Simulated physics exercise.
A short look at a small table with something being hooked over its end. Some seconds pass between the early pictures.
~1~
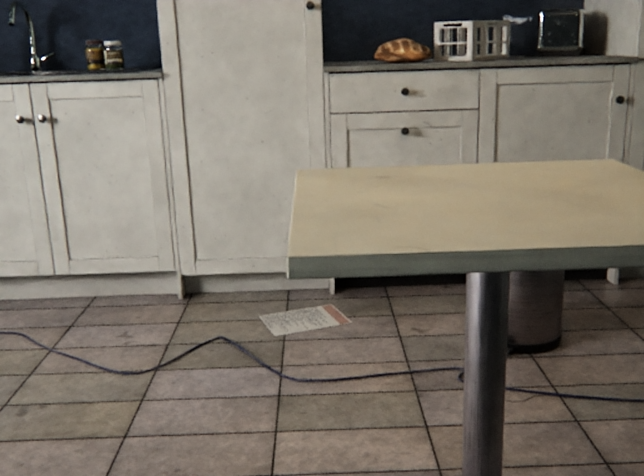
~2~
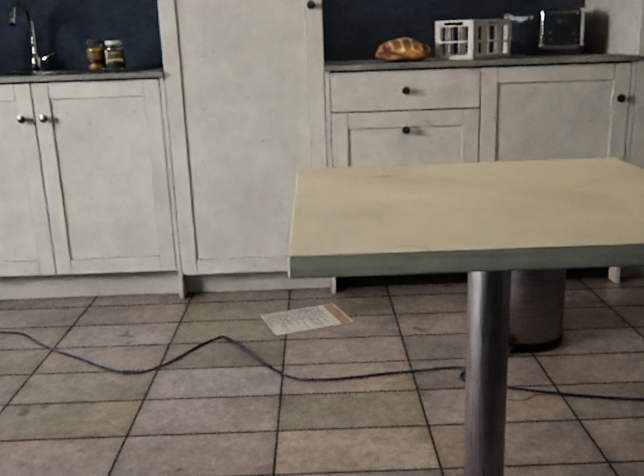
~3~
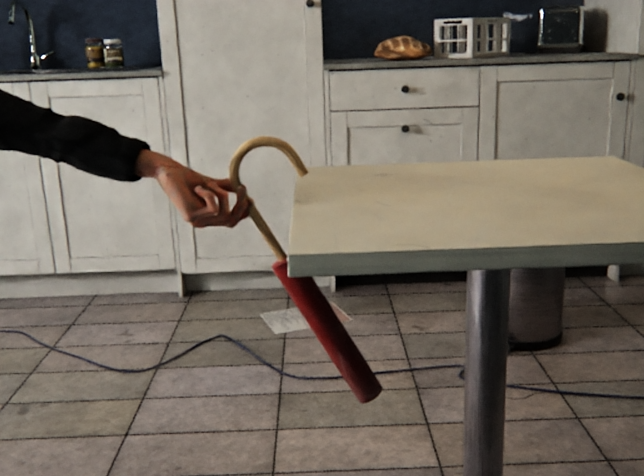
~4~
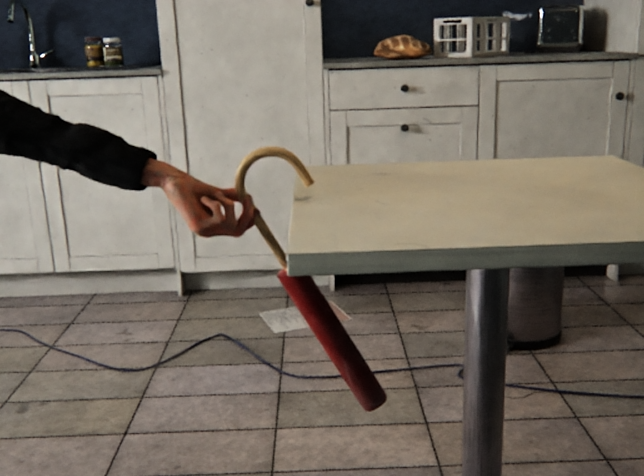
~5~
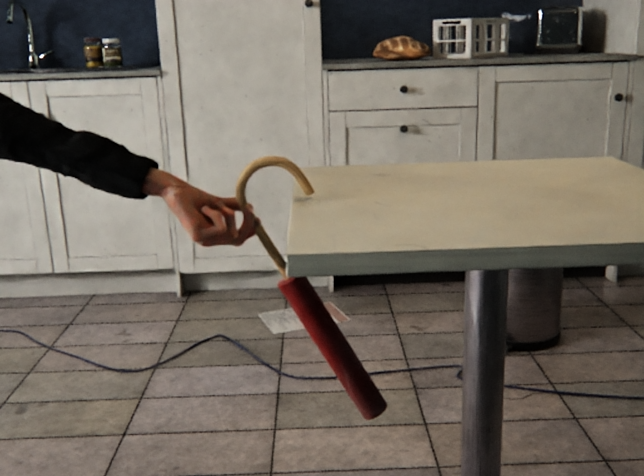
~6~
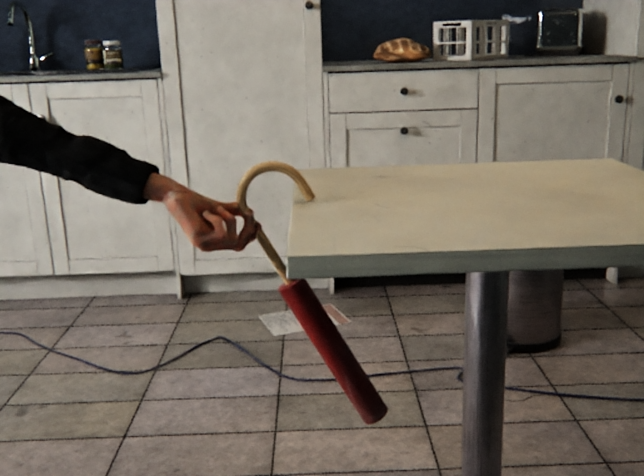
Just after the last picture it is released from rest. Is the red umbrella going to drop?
Outcome: The red umbrella remains in place.
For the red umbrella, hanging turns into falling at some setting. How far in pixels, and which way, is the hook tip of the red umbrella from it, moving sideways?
About 20 pixels left.
Then, 0.32 s after the last picture, red umbrella at rest near (326, 294).
At rest, the red umbrella stays hooked on the edge, near (328, 294).
